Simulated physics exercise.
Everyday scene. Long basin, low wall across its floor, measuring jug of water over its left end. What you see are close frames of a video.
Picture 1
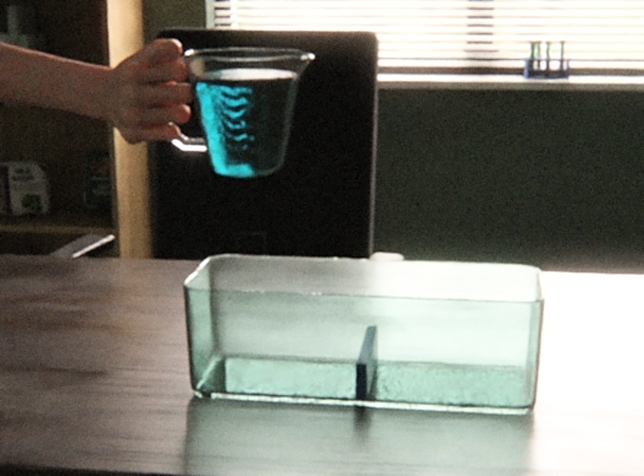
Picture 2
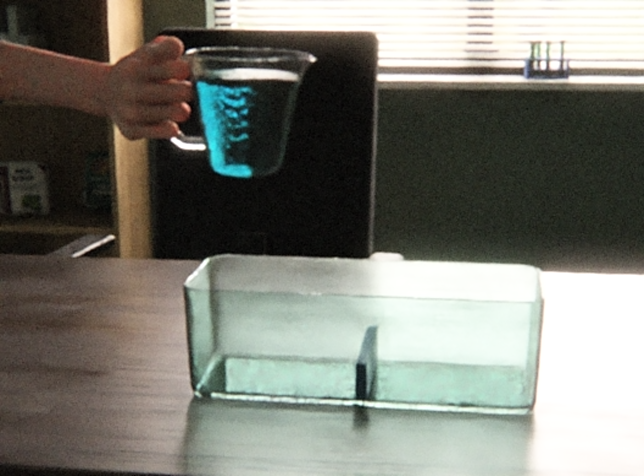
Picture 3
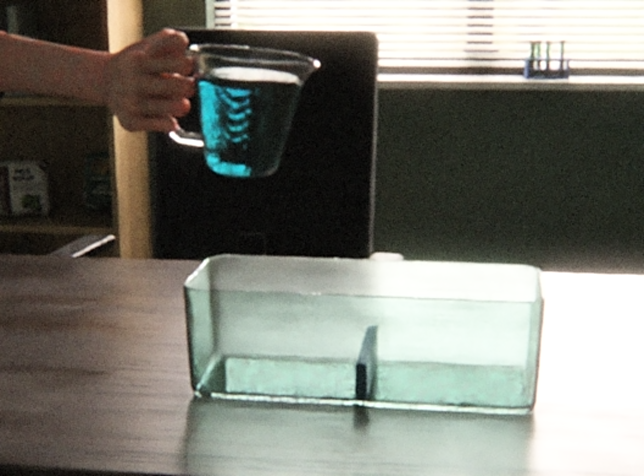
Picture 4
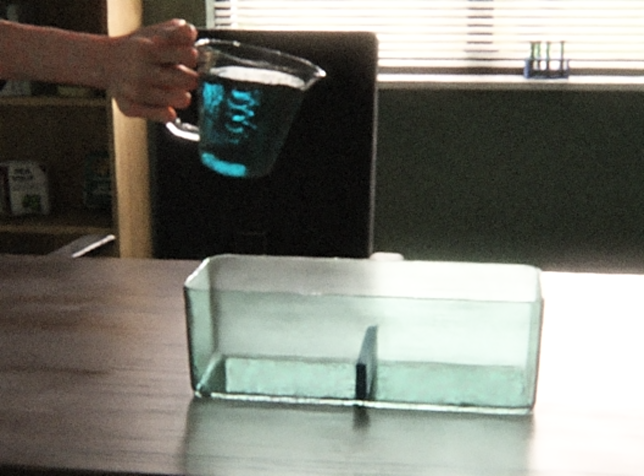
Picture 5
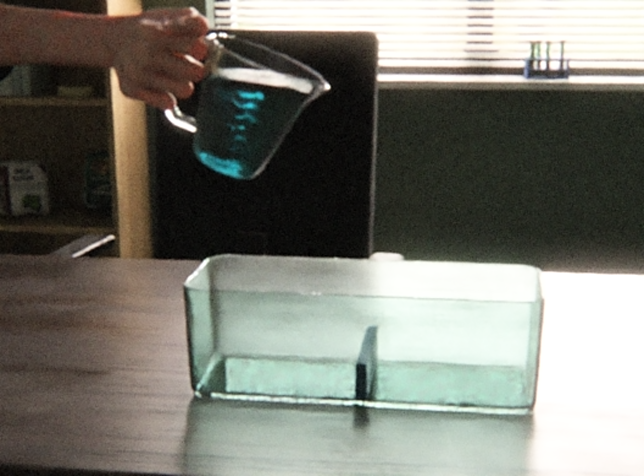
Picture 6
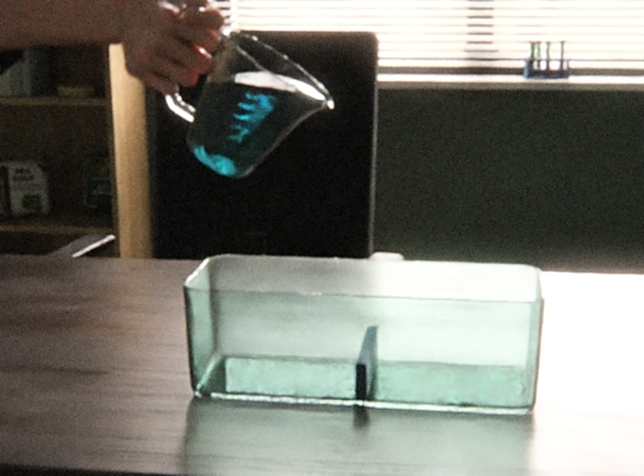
A hand reaching in from the left holds a clear measuring jug of bright blue water above the left end of a long, pale green glass basin. The basin, with a low dark wall across its floor, sits on a dark wooden table before a black panel, shelves and a blind-covered window. Seen from a still, side-on view, the hand steadily tilts the jug rightward, its water shifting toward the spout.
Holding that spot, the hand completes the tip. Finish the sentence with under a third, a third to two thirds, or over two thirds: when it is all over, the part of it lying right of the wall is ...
... over two thirds.
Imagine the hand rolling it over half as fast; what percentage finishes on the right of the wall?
Something like 90 percent.
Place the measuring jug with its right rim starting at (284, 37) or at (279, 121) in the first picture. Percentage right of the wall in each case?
Result, first then second: About 55 % and about 5 %.
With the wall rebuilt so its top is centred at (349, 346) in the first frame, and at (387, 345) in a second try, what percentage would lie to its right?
Roughly 90 per cent first and roughly 60 per cent second.
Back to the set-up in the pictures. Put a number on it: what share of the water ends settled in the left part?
Roughly 5 per cent.
A moment on, the measuring jug is tipped on its side and 49 per cent is still to pour, 0 is left of the wall and 11 right of it.
Next, the measuring jug is tipped on its side and 14 per cent is still to pour, 3 is left of the wall and 60 right of it.
Then the measuring jug is tipped on its side and 2 per cent is still to pour, 5 is left of the wall and 84 right of it.
Later the measuring jug is tipped on its side and 0 per cent is still to pour, 6 is left of the wall and 89 right of it.
Finally, 7 per cent lies left of the wall, 89 right of it and 4 outside.
